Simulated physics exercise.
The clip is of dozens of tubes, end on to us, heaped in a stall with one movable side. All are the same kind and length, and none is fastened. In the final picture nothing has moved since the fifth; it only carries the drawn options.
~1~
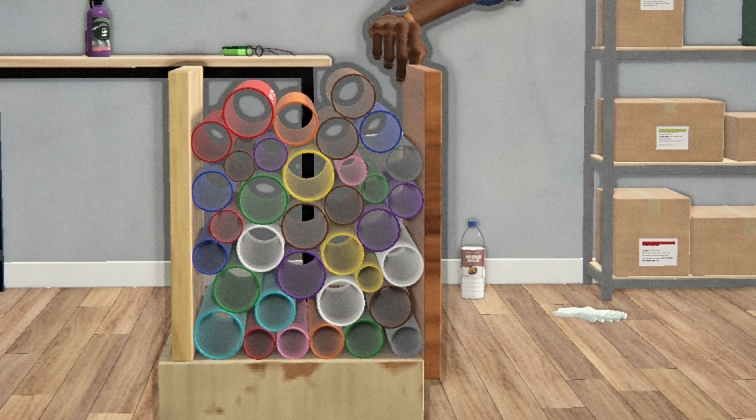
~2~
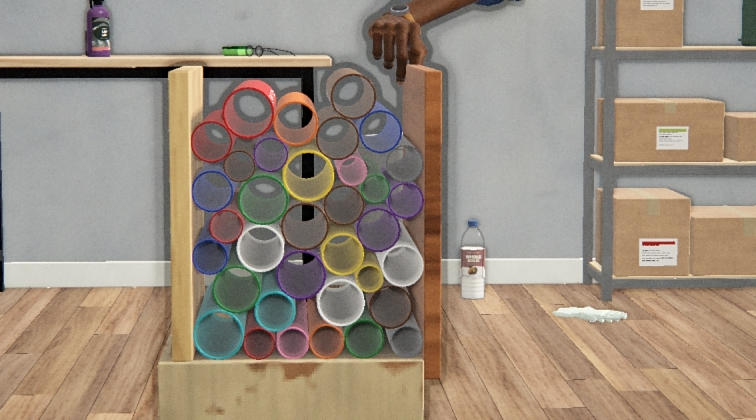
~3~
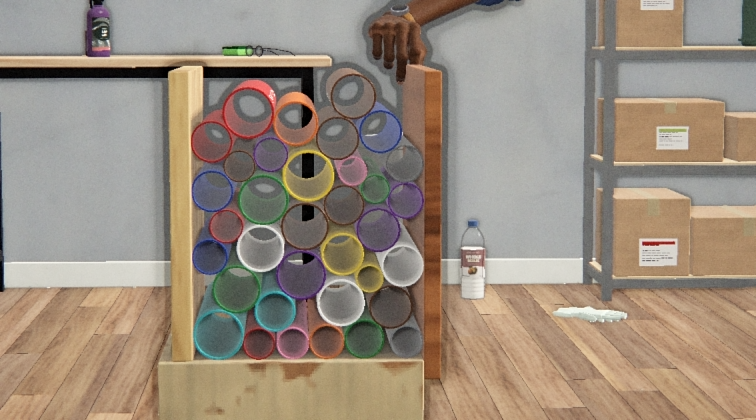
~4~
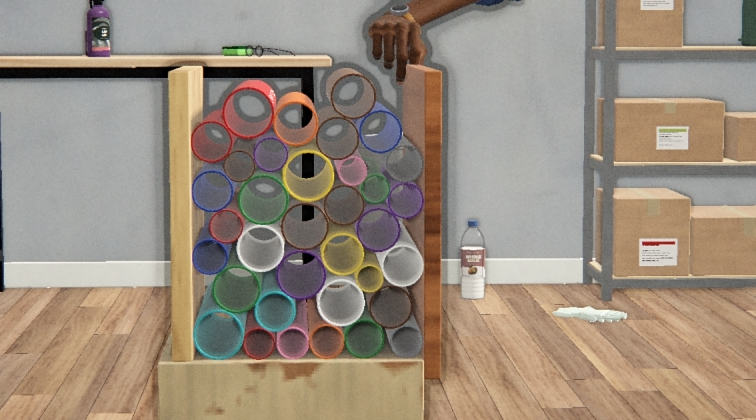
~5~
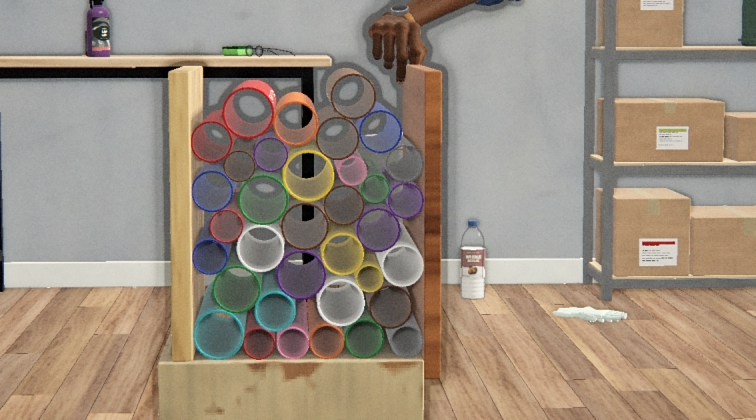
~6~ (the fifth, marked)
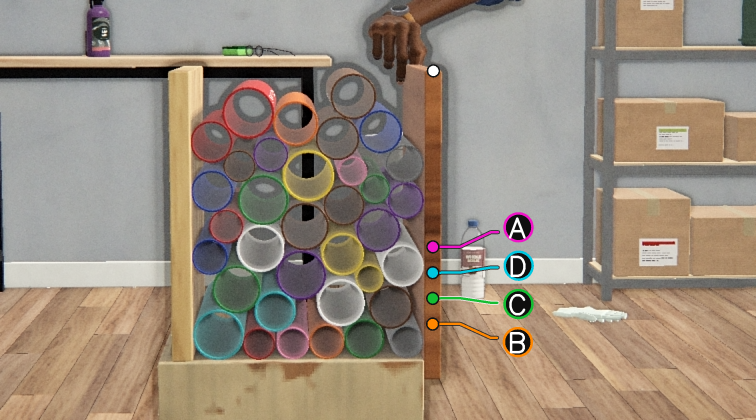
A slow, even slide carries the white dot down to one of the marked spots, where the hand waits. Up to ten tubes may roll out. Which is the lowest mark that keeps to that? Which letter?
Mark D is as low as it can go.
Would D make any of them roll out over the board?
Yes.
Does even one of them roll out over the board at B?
At B: Yes.
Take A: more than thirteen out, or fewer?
It loses fewer than thirteen.
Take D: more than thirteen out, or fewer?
It loses fewer than thirteen.
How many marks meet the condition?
Two of them.
On the marked copy, A at (433, 247); B at (433, 324); C at (433, 299); D at (433, 273); the white dot at (433, 71).
Taking D. A third of the way, top of the board (424, 157).
Two thirds of the way, top of the board (424, 252).
When it is over, top of the board (424, 272), about seven out over the board.
As for the rest, A about six out over the board; B more than ten out over the board; C more than ten out over the board.
